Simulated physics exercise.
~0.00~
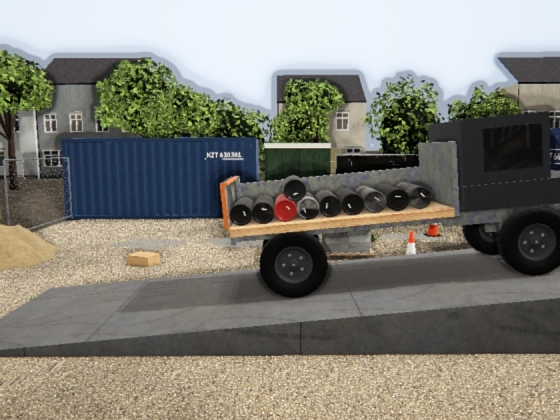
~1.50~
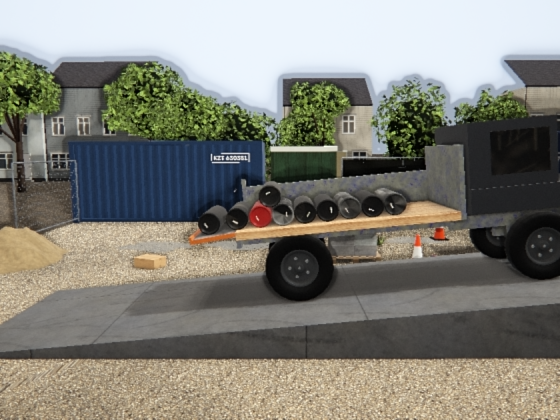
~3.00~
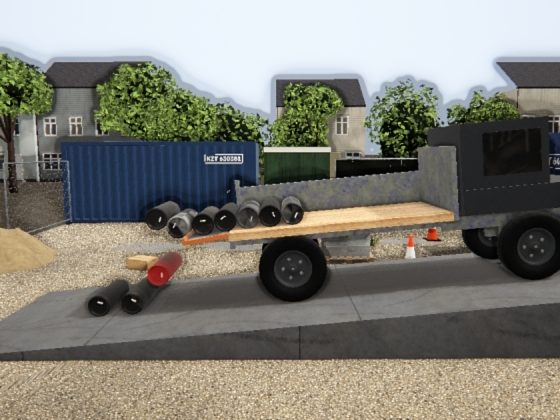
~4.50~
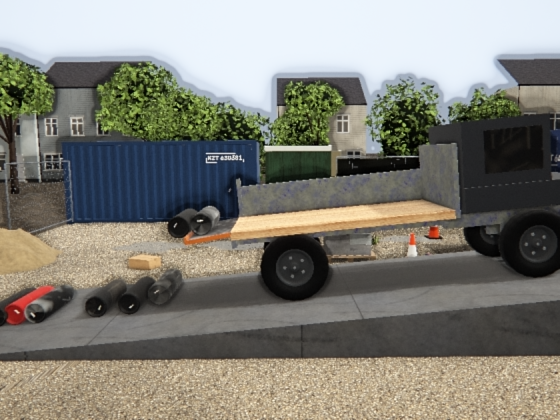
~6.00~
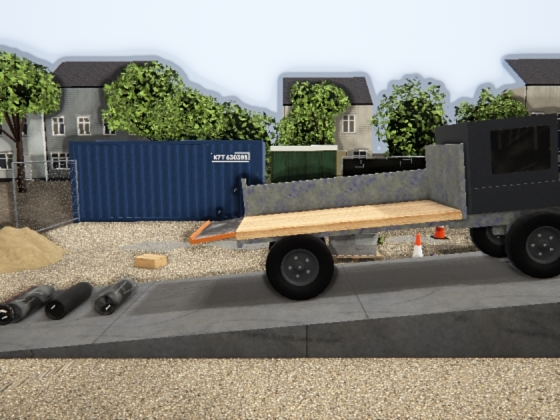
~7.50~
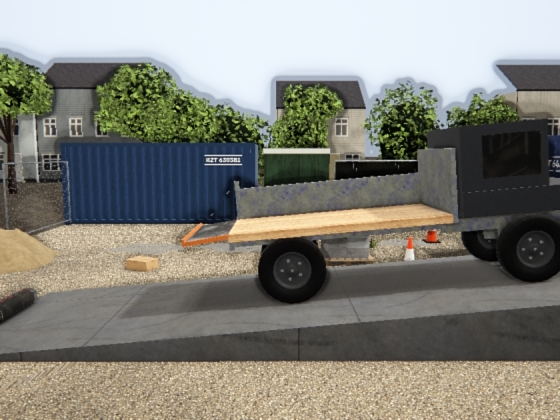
On a gravel yard with a blue container, trees and houses behind, a dark pick-up stands side-on across a slope falling to the left, seen from a slightly swaying camera. Dark cylinders and a single red one lie across its wooden bed, behind a raised tailgate at the left. The tailgate drops open, and the cylinders roll left towards it. They spill off its edge onto the ramp, the red one among the earlier ones, and keep rolling downhill. The red cylinder leaves view at the left along the ground, and the last dark ones follow, leaving the bed empty.
